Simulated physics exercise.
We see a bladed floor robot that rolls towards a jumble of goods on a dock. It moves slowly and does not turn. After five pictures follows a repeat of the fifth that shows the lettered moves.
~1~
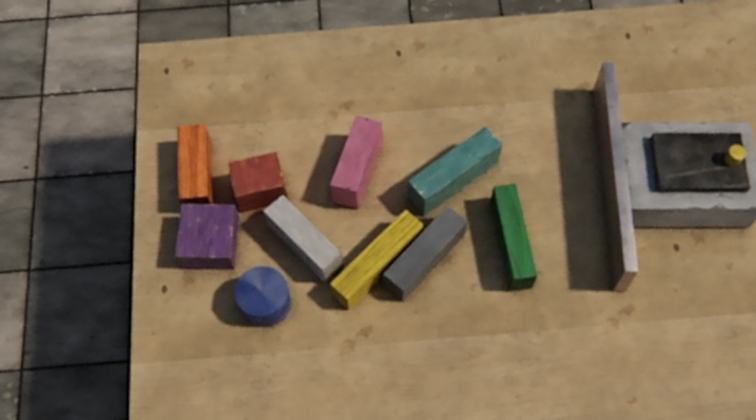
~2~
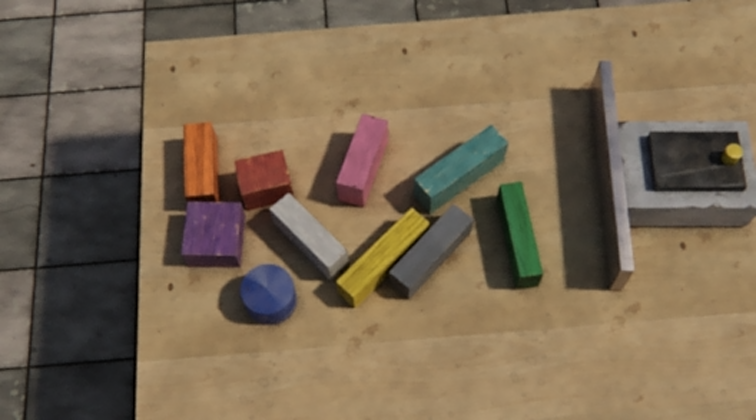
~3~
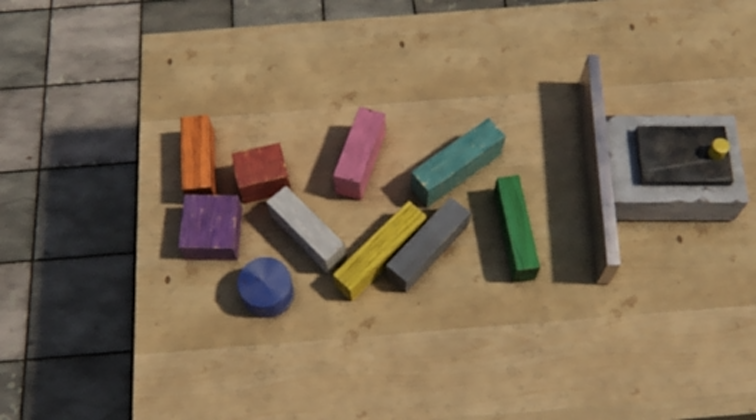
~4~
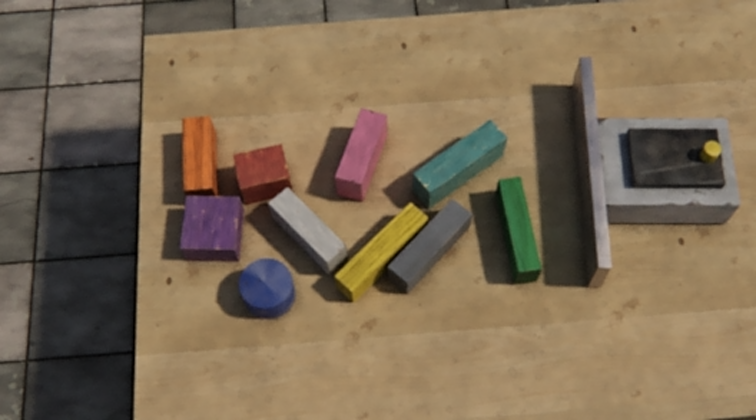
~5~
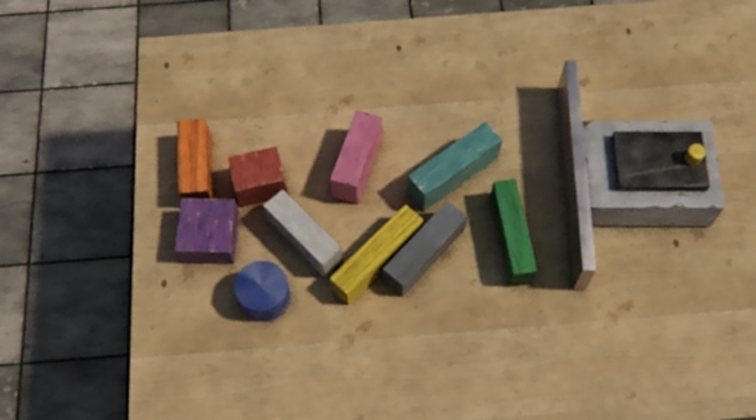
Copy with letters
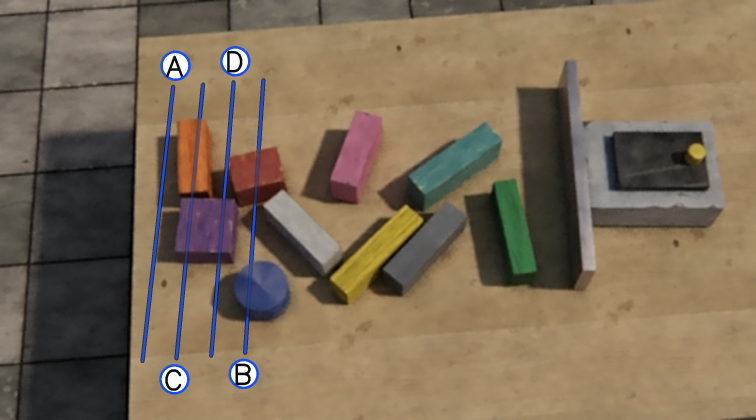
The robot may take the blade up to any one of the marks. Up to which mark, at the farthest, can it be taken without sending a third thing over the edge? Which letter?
Line B.
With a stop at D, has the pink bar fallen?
No.
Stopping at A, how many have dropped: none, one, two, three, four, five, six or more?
By then, six or more.
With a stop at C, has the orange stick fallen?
Yes.
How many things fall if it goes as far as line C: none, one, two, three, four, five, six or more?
In all, six or more.
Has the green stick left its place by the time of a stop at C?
Yes.
On the copy, A at (159, 215); B at (255, 207); C at (191, 212); D at (223, 210).
On B. First, robot (536, 169); grey stick (402, 259); yellow stick (368, 255).
Then, robot (421, 178); blue canister (238, 301); red crate (242, 173).
Finally, robot (328, 185); orange stick over the edge; purple crate over the edge; two fallen.
By contrast, A drops nine; C drops six; D drops five.
